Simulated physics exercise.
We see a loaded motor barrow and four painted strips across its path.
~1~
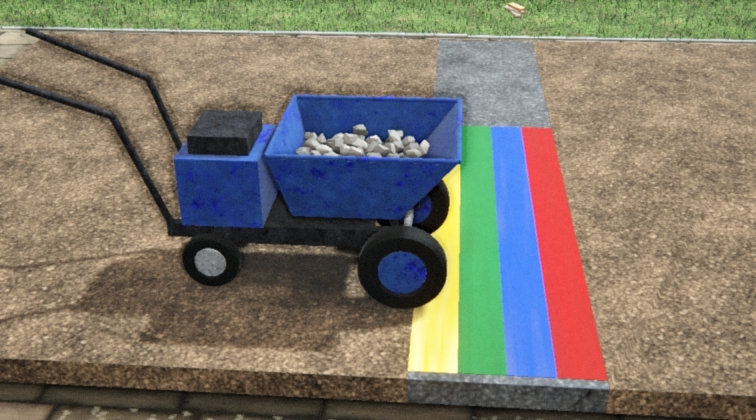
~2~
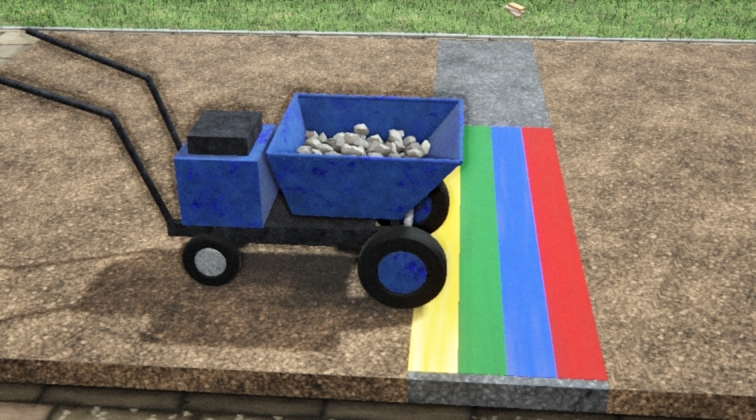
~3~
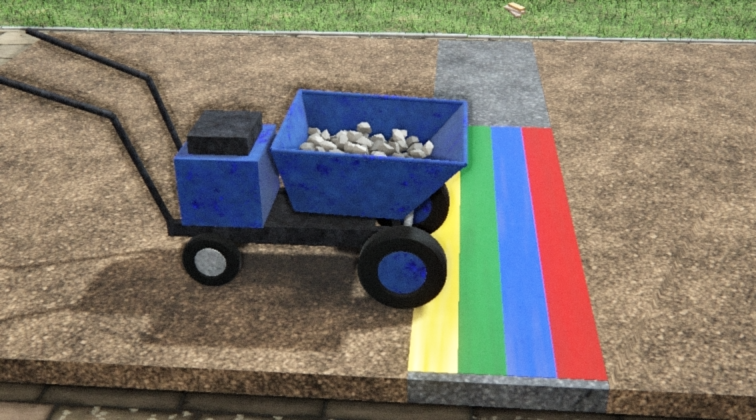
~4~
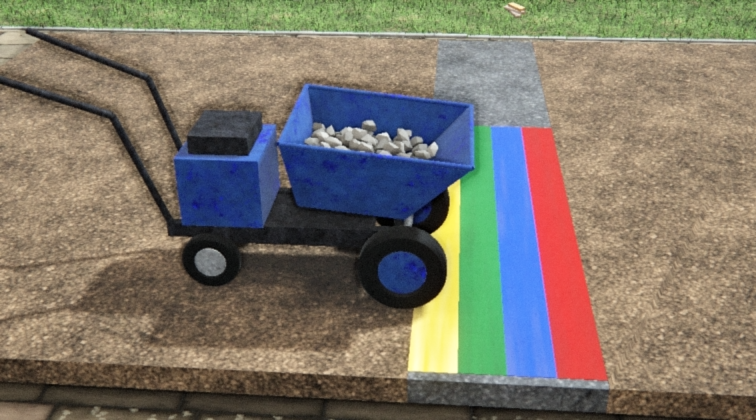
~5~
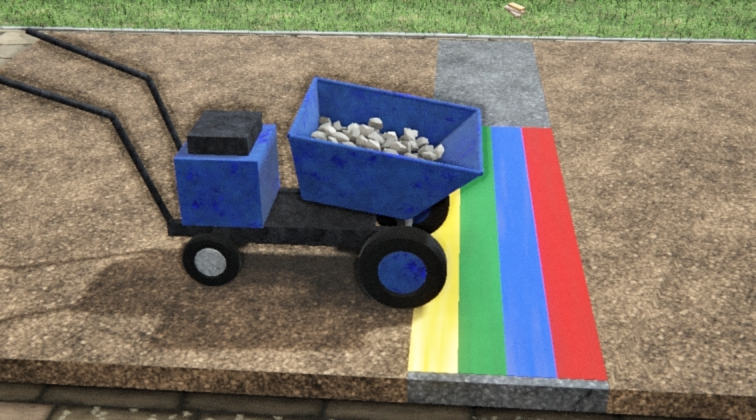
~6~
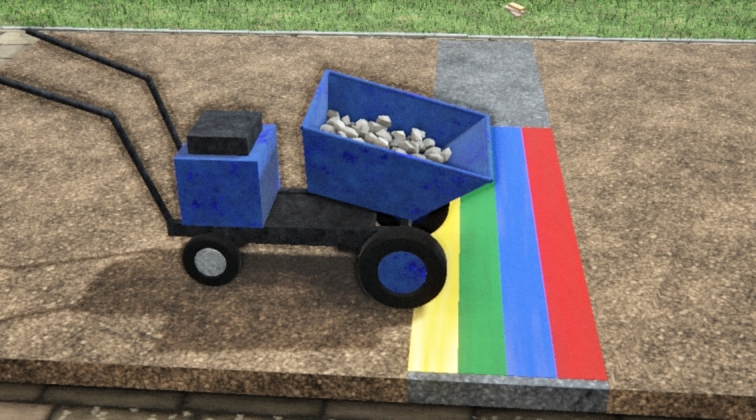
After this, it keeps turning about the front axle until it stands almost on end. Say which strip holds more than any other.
Most covered: The red band.
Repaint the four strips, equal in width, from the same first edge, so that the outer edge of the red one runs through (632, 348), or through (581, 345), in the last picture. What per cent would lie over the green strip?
Near 0 % and 0 %.
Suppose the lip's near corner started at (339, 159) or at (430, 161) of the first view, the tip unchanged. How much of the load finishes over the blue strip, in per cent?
First some 10, then 40 per cent.
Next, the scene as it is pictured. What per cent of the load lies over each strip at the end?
Yellow strip: 0 %, green strip: 0 %, blue strip: 15 %, red strip: 35 %.
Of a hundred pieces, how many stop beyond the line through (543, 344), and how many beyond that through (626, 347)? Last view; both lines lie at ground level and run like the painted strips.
In turn 60 and 10 in a hundred.
Soon after the last picture, skip tipped steeply; all in the skip.
A little later, skip tipped steeply; nearly all in the skip; a stray few over the blue strip; a small part over the red strip.
Later still, skip tipped right over; about a third in the skip; a small part over the blue strip; about a third over the red strip; a small part off the paint.
At rest, skip tipped right over; about a third in the skip; none over the yellow strip; none over the green strip; a small part over the blue strip; about a third over the red strip; about a quarter off the paint.
